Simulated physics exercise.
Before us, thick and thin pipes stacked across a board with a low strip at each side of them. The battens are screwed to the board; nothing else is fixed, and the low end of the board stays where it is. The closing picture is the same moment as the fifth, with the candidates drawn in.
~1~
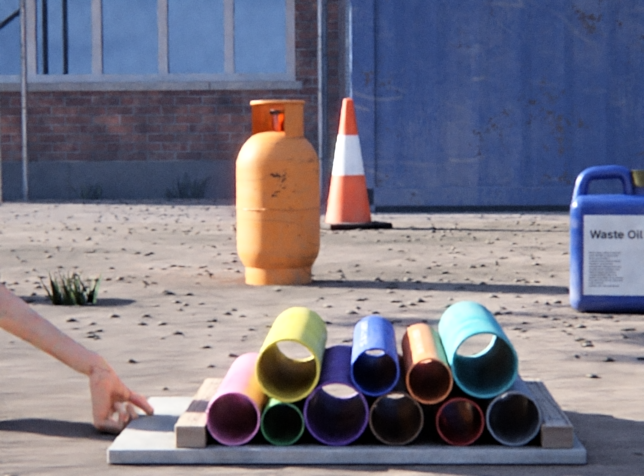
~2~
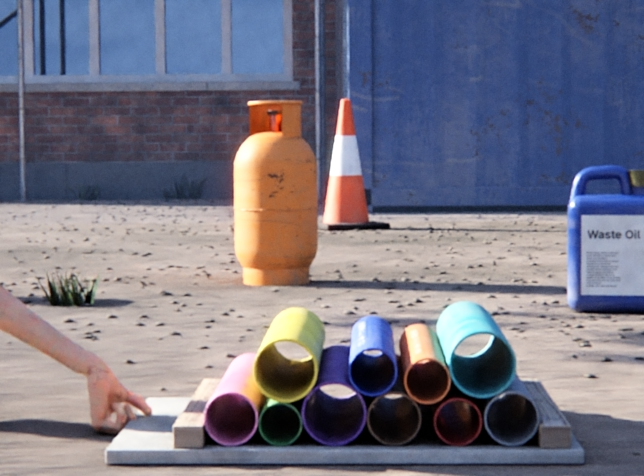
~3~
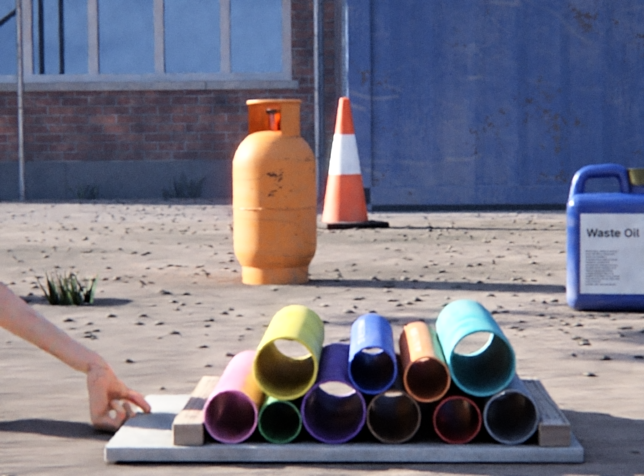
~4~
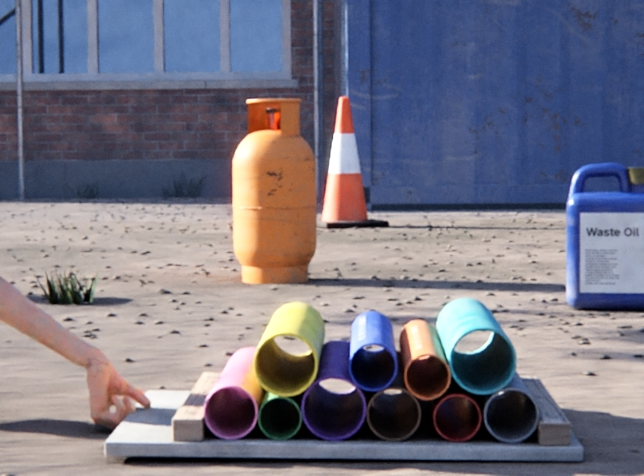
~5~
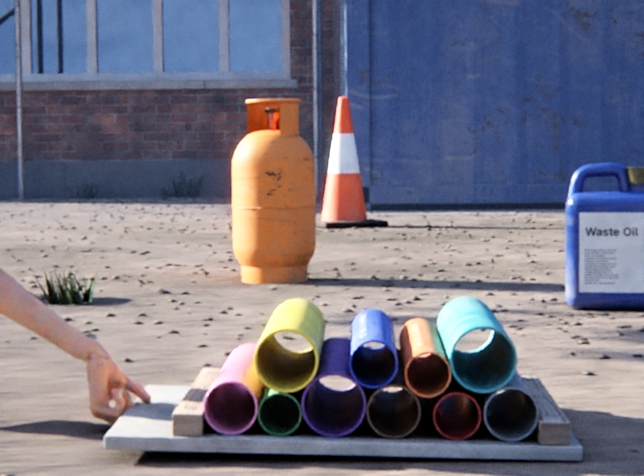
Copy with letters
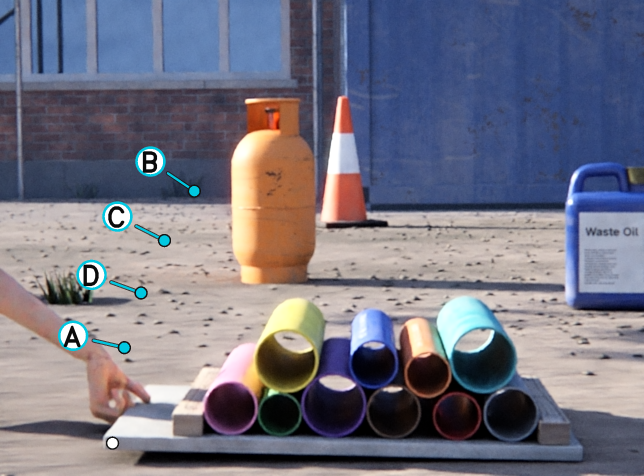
The clip opens on colourful thick and thin pipes stacked across a board between two low strips, with a hand at its left end and a gas cylinder, traffic cone and blue container behind. The fingers then slowly raise the board's left end slightly, and the pipes stay stacked, tilting with it.
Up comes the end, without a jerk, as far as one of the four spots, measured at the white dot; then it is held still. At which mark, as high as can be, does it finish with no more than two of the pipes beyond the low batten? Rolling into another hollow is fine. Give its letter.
Up to D.
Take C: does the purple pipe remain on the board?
Yes.
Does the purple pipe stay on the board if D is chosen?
The purple pipe: Yes.
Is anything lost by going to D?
At D: Yes.
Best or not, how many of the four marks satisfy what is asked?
The number is two.
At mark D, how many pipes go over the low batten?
At D the number is one.
On the marked copy, A at (124, 348); B at (195, 191); C at (164, 241); D at (141, 293); the white dot at (112, 443).
Taking D. A third of the way, board at 14°.
Two thirds of the way, board at 20°.
When it is over, board at 20°, one over the low batten (turquoise).
As for the rest, A one over the low batten (turquoise); B three over the low batten (orange, blue, turquoise); C three over the low batten (orange, blue, turquoise).
